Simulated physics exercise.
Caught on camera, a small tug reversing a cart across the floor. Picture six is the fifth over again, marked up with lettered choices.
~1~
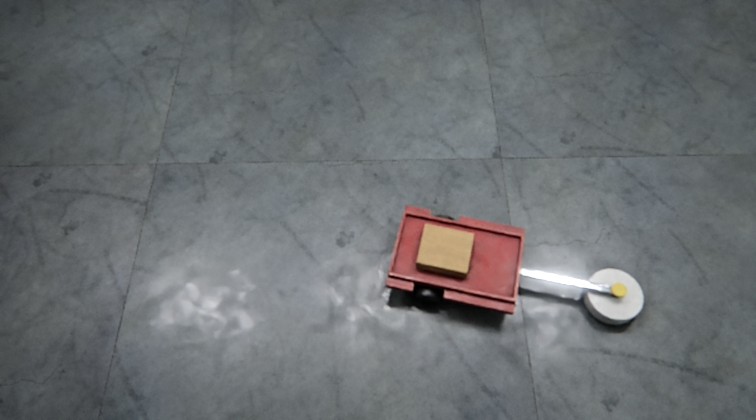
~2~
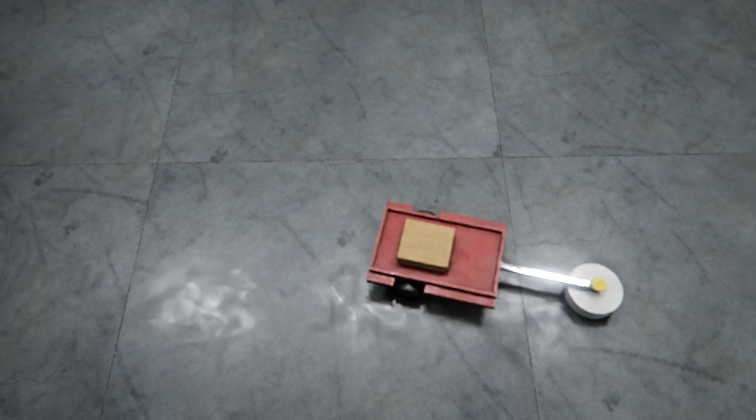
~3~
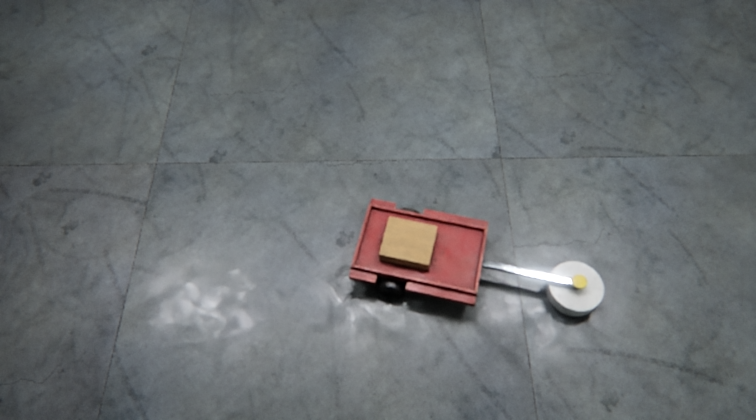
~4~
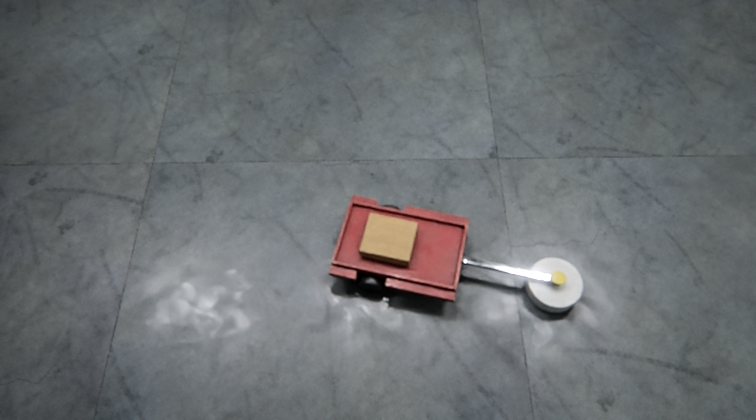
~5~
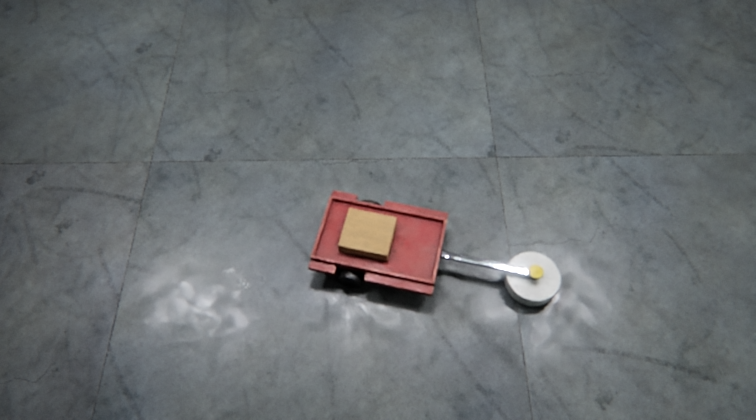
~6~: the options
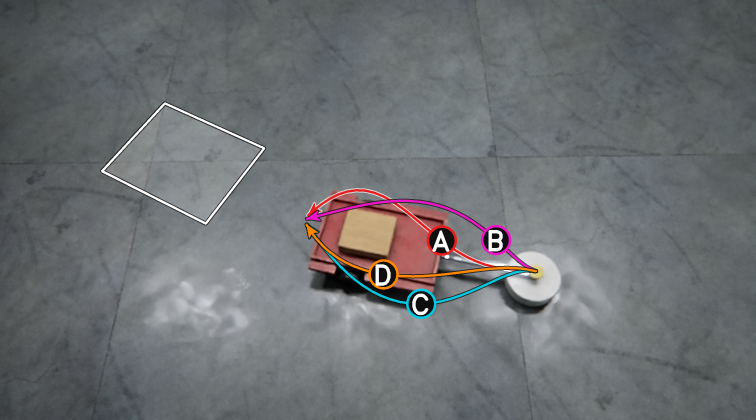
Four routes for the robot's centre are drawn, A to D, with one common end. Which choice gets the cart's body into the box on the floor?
Take D.
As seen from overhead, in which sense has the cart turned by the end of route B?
On that route, anticlockwise.
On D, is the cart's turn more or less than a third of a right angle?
Less.
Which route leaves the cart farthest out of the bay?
The widest miss is B.
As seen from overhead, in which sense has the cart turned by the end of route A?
It turns anticlockwise.
On the copy, A from (536, 271) via (413, 217) to (308, 215); B from (536, 271) via (429, 203) to (307, 219); C from (536, 271) via (400, 302) to (307, 224); D from (536, 271) via (414, 276) to (306, 225); the bay at (184, 160).
On D. First, robot (444, 280), cart (301, 222).
Then, robot (355, 272), cart (234, 193).
Finally, robot (305, 226), cart (183, 161); the cart stands in the bay.
By contrast, A leaves the cart at (152, 227), out of the bay; B leaves the cart at (151, 262), out of the bay; C leaves the cart at (210, 137), out of the bay.
